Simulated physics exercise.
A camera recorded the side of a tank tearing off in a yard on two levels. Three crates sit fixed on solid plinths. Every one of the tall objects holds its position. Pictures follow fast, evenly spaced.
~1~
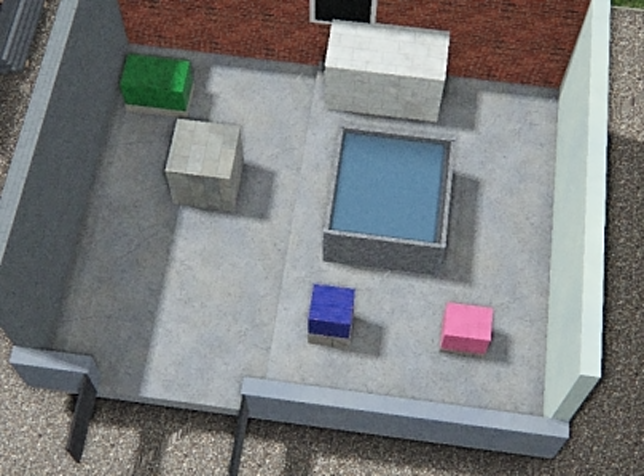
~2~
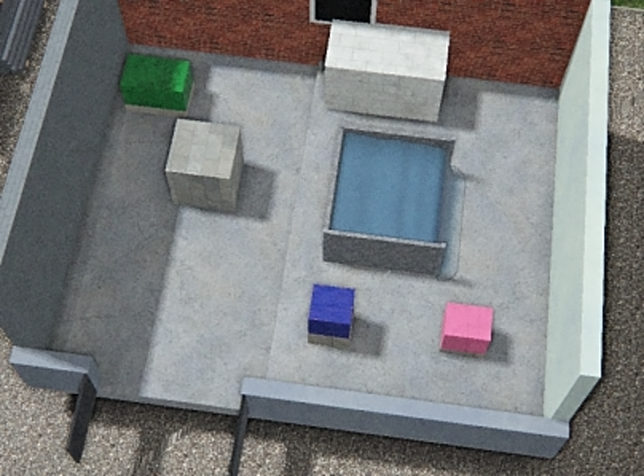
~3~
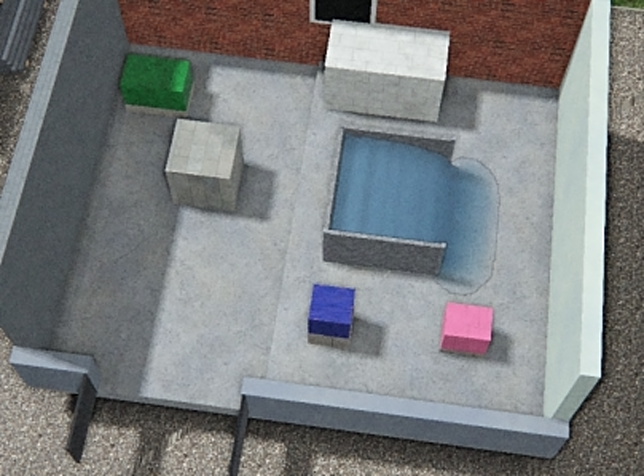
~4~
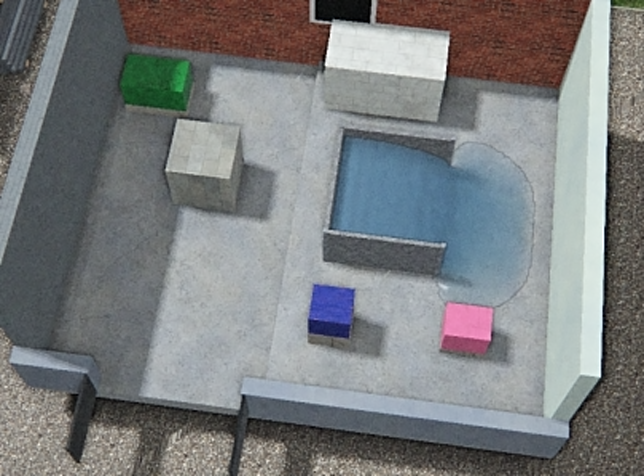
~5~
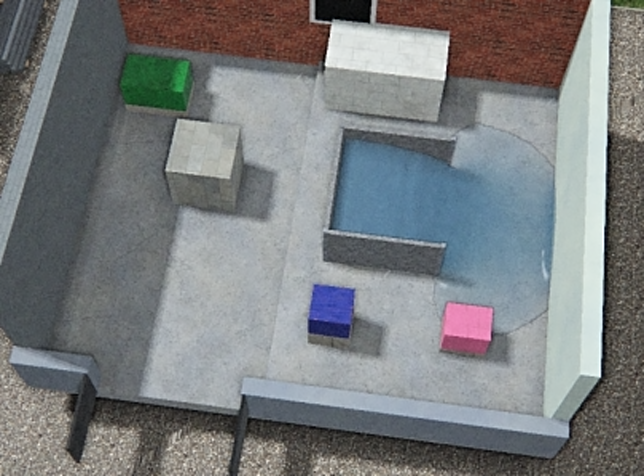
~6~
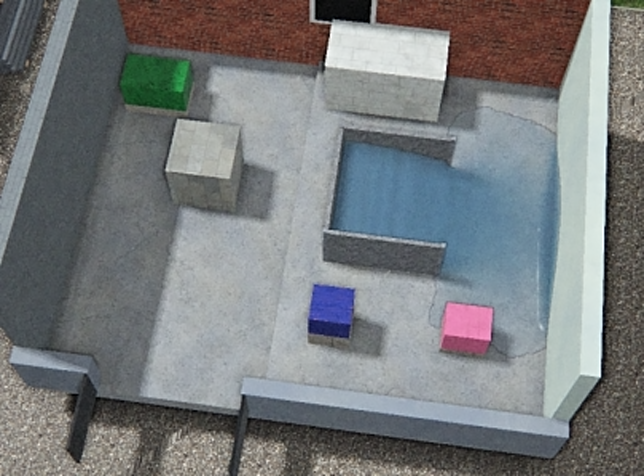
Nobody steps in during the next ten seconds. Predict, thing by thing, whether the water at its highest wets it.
The blue crate is not wetted. The green crate is not wetted. The pink crate is wetted.
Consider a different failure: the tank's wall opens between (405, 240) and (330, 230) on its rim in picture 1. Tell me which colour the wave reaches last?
That would be the one in green, reached last.
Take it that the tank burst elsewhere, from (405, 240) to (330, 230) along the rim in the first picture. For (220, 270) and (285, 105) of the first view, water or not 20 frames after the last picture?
Going in the order you asked, the first is drenched and the second is never reached.
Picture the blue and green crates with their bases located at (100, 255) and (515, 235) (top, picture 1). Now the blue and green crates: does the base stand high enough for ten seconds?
Note: Blue crate untouched, green crate flooded.
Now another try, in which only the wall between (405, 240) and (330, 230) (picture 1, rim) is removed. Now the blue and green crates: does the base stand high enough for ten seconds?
The blue crate is flooded and the green crate is untouched.
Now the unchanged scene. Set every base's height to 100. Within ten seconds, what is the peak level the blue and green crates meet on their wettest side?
Roughly 50 per cent for the first, 50 per cent for the second.
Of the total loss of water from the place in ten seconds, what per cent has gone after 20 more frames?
By my reckoning, 0 %.
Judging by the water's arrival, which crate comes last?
Last comes the green one.
A moment on, water covers 20 % of the floor; the blue crate not reached, the green crate not reached, the pink crate water round its plinth.
Next, water covers 30 % of the floor; the blue crate not reached, the green crate not reached, the pink crate water round its plinth.
Then, water covers 50 % of the floor; the blue crate water round its plinth, the green crate not reached, the pink crate water round its plinth.
Later, water covers 85 % of the floor; the blue crate water round its plinth, the green crate water round its plinth, the pink crate water round its plinth.
In the end, water covers 95 % of the floor; the blue crate stayed above the water, the green crate stayed above the water, the pink crate was topped.
